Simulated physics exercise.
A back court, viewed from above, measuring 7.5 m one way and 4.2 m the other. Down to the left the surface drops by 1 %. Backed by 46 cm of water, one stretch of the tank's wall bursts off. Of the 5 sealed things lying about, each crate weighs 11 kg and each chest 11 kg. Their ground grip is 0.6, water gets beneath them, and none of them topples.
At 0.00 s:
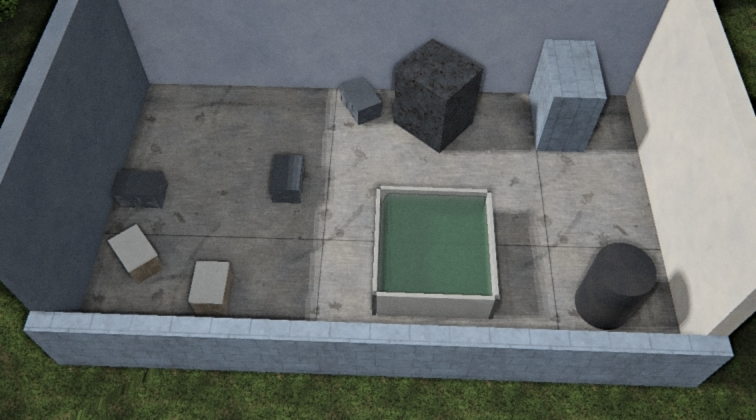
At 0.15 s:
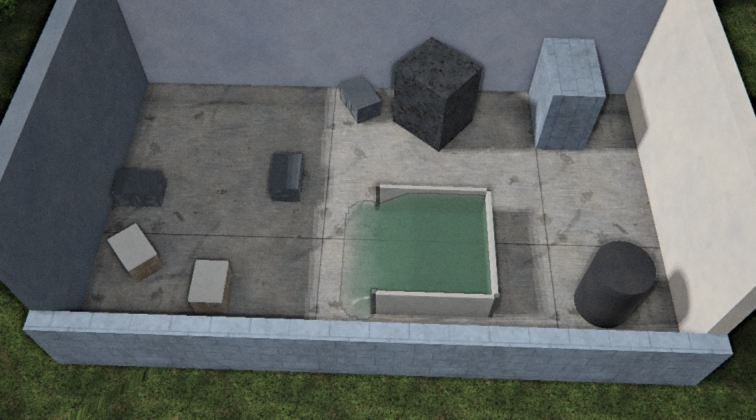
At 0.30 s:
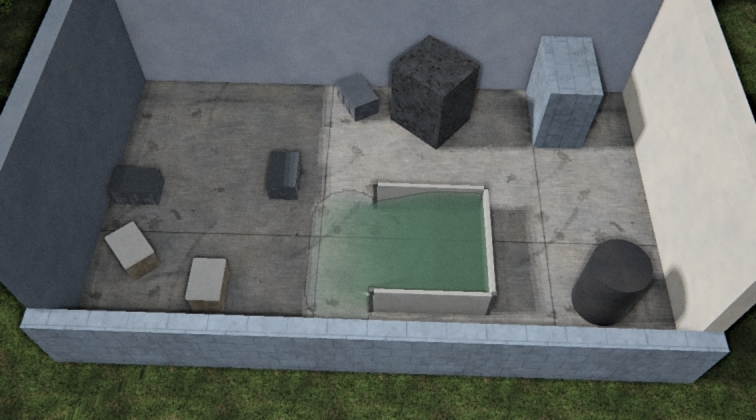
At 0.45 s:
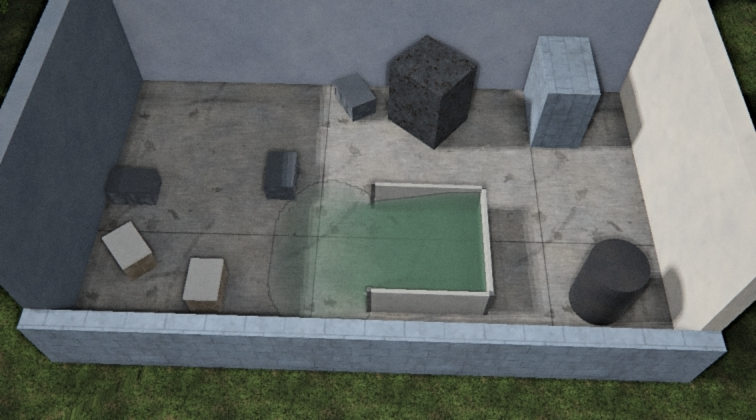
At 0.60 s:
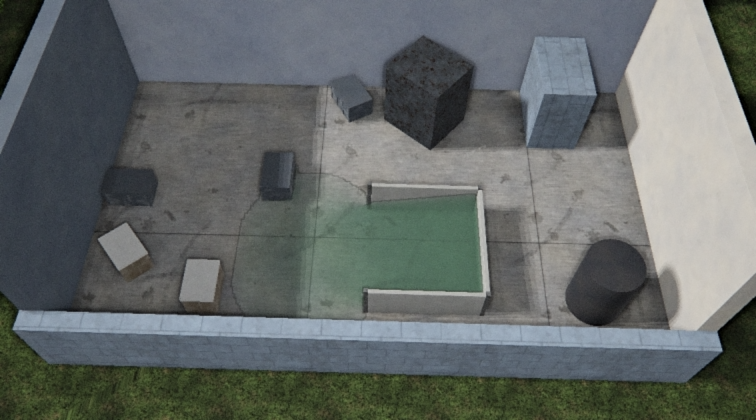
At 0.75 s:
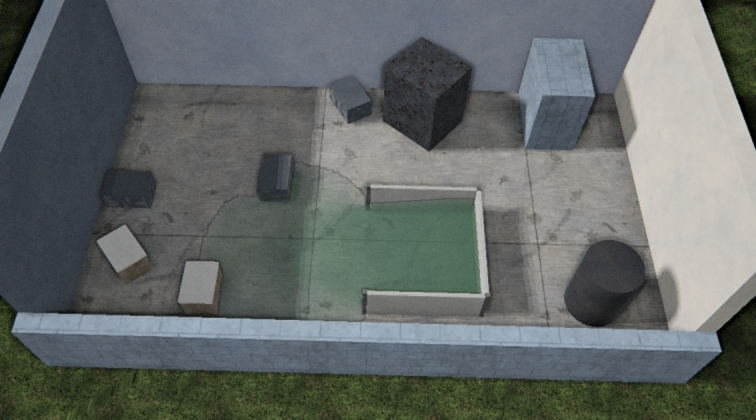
Green water spilling from the open left side of a tank and spreading across a walled courtyard floor among motionless blocks.
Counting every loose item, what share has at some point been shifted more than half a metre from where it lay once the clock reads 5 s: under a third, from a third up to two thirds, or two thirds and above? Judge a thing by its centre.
Highest of the three bands.
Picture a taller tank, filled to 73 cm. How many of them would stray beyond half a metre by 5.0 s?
In that case the number is 4.
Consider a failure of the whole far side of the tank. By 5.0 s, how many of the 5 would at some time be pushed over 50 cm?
Then it comes to 2 of them.
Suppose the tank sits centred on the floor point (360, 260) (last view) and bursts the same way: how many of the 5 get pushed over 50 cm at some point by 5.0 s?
Result: 3 of them.
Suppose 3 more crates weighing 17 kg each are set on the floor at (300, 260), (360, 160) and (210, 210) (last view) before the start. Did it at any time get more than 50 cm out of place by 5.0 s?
In the order asked: Farther than that, not as far, farther than that.
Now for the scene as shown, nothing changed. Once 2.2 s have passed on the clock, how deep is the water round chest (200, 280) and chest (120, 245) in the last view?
First roughly 12 cm, second roughly 18 cm.
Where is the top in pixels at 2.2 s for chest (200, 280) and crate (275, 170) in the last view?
Estimated pixels: (109, 284) and (189, 128).
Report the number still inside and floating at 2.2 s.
3.
After 1.1 s 0 of 5 are over 50 cm from their spots; 0 afloat.
After 2.2 s 3 of 5 are over 50 cm from their spots; 3 afloat.
After 3.5 s 3 of 5 are over 50 cm from their spots; 4 afloat.
After 5.0 s 4 of 5 are over 50 cm from their spots, and 4 have been at some point; 4 afloat.
